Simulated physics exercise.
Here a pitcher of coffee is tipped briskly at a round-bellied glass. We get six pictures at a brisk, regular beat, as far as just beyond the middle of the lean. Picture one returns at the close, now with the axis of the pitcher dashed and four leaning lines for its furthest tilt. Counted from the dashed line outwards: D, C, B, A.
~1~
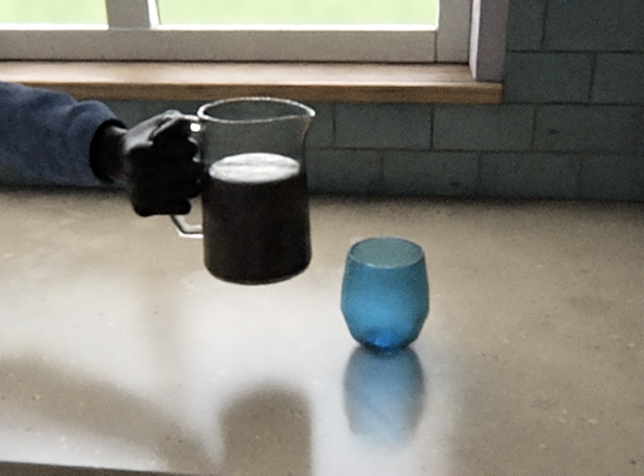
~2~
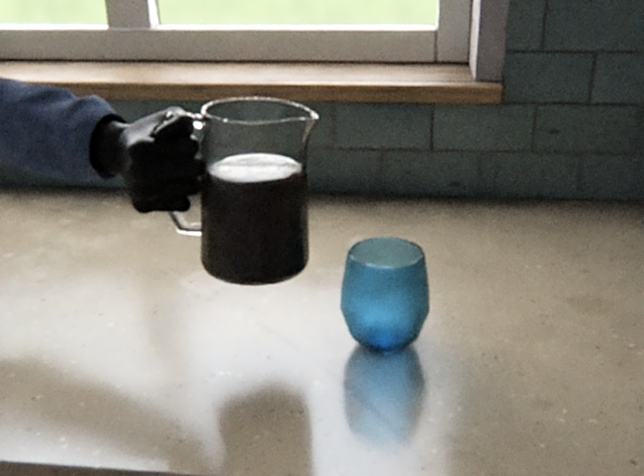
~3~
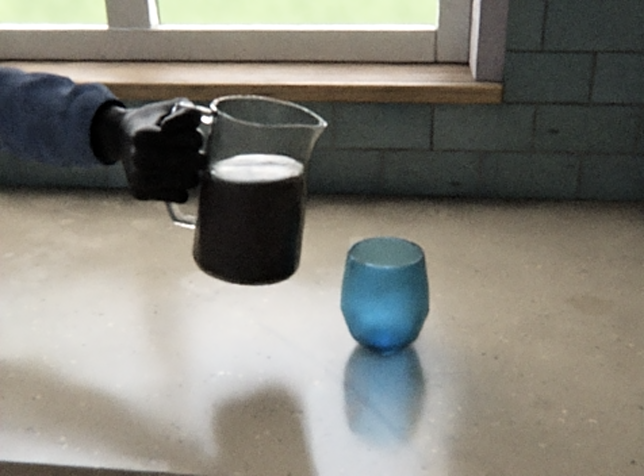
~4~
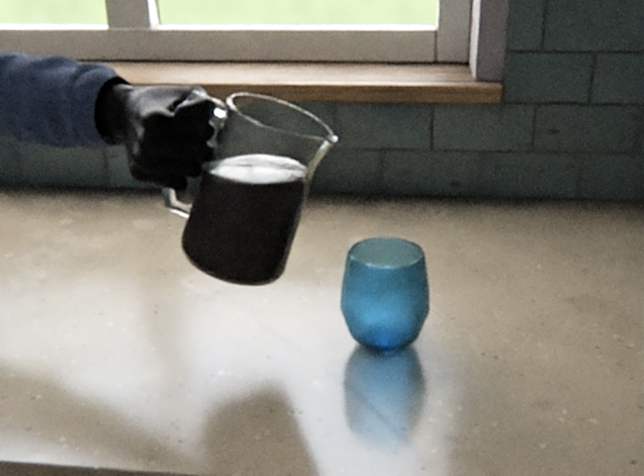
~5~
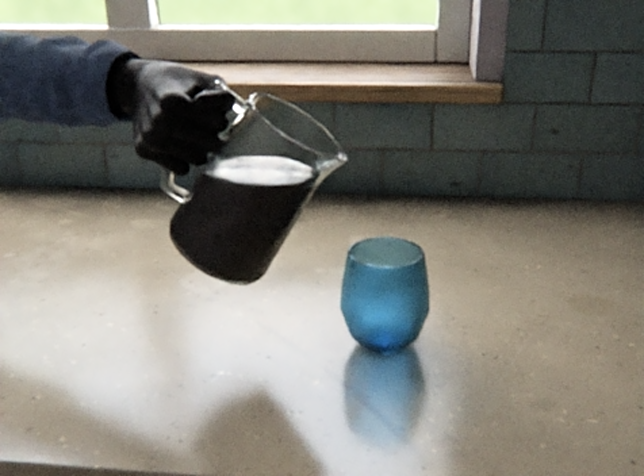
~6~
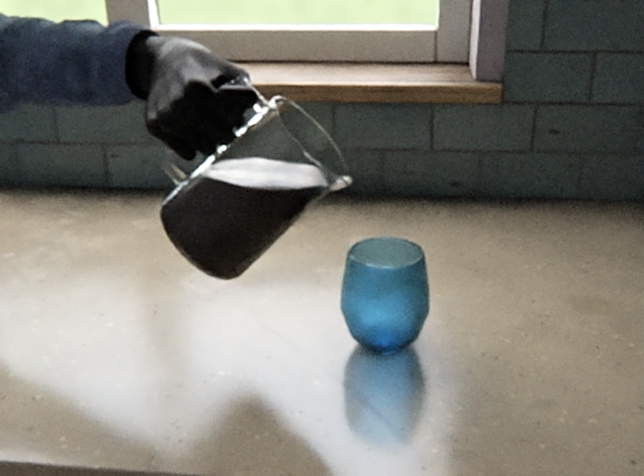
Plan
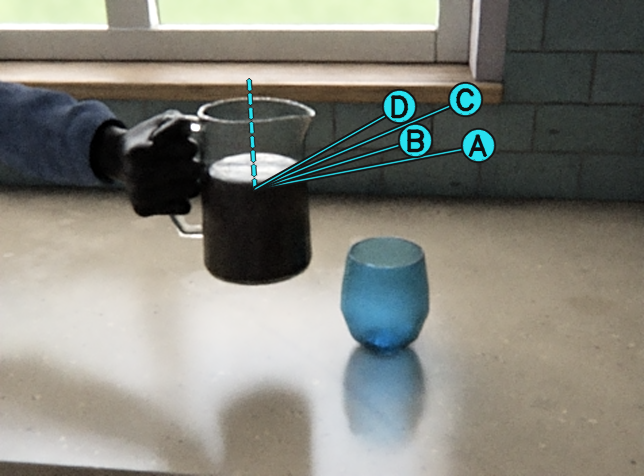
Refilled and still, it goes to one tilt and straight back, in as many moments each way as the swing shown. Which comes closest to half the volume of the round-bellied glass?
B is best.
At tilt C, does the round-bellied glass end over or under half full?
Under.
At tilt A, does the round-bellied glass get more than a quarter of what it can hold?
Yes, clearly.
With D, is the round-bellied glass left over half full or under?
Under.
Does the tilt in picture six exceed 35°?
Yes, it does.
In cyan, A at (462, 149); B at (398, 145); C at (449, 106); D at (385, 115).
If A is chosen, the round-bellied glass ends with about 65 % of what it can hold; 5 % of the coffee is spilt.
If B is chosen, the round-bellied glass ends with about 51 % of what it can hold.
If C is chosen, the round-bellied glass ends with about 31 % of what it can hold.
If D is chosen, the round-bellied glass ends with about 16 % of what it can hold.
